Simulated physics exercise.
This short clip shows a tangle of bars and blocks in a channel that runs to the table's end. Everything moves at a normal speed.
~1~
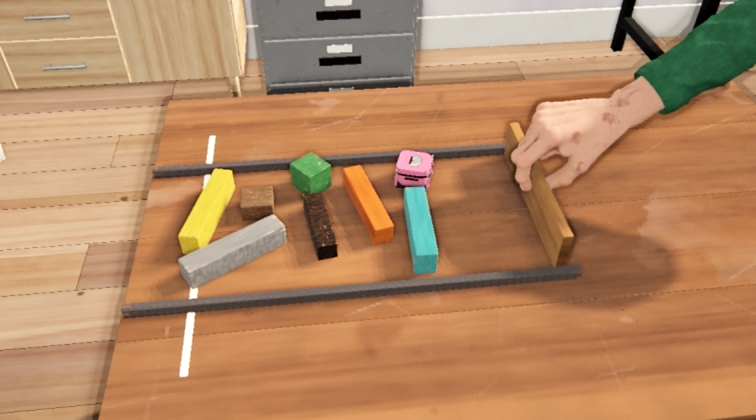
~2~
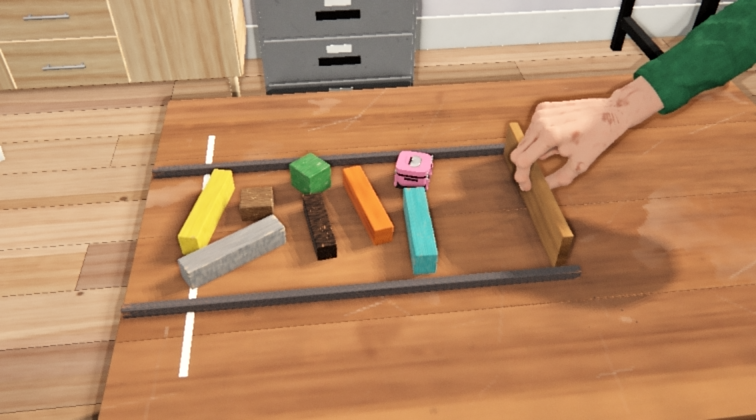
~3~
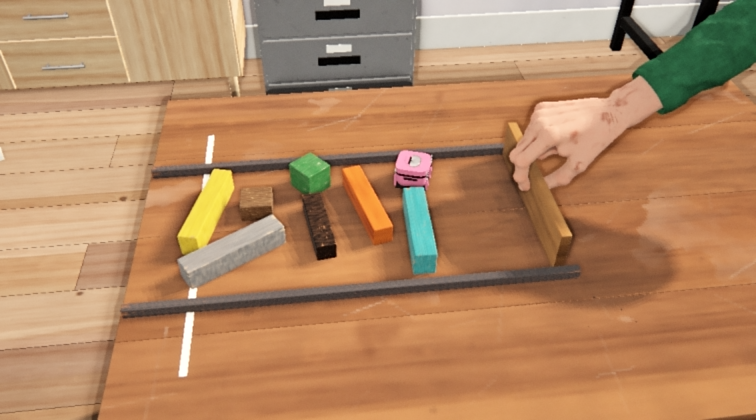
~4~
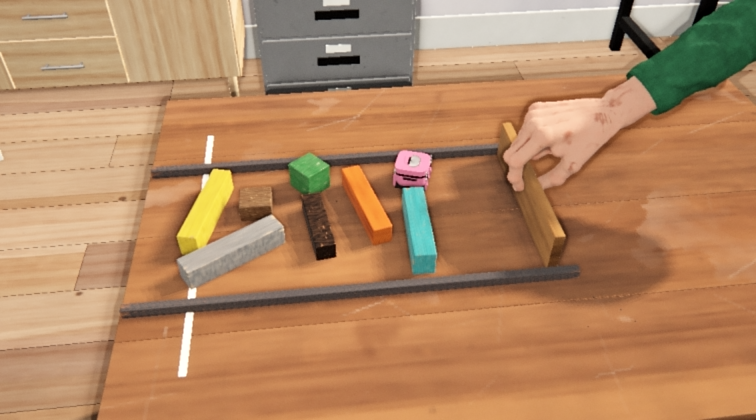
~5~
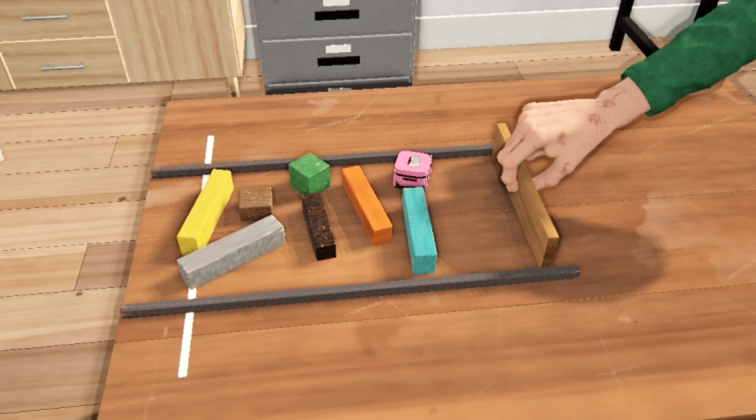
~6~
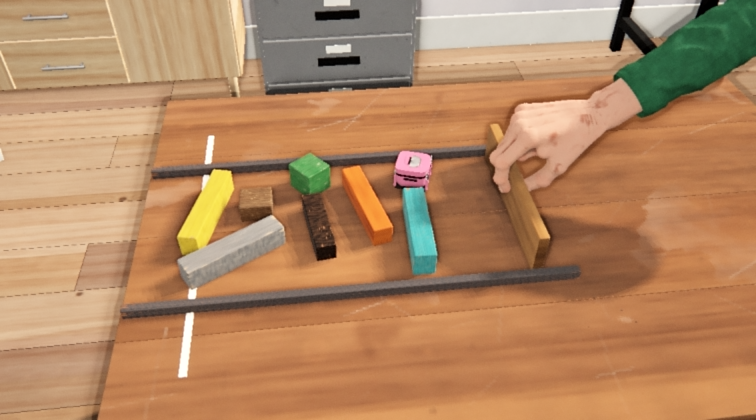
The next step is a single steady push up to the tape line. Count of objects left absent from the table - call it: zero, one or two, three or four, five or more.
My call is three or four.
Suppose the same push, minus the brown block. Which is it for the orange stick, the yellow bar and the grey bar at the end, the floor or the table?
Orange stick: Is still there; yellow bar: Is gone; grey bar: Is gone.
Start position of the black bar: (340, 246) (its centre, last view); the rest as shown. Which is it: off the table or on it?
Placed there, it does not drop.
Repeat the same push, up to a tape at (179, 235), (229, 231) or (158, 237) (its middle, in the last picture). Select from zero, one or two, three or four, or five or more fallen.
Counts for the three tries are at least five, either one or two and more than four.
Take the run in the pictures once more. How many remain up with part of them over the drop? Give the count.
As for overhanging, the count is 1.
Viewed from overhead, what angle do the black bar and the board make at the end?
Roughly 10°.
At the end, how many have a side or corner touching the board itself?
2.
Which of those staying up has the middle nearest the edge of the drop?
It's the black bar that ends up nearest.
A little later, none off yet; yellow bar at rest near (207, 211); grey bar at rest near (233, 251); brown block at rest near (256, 204).
Next, none off yet; yellow bar shifted a little near (182, 212); grey bar shifted a little near (182, 263); brown block shifted about its own width near (212, 206).
When it is over, the number that fall off is three or four; down, green block, brown block, grey bar and yellow bar.
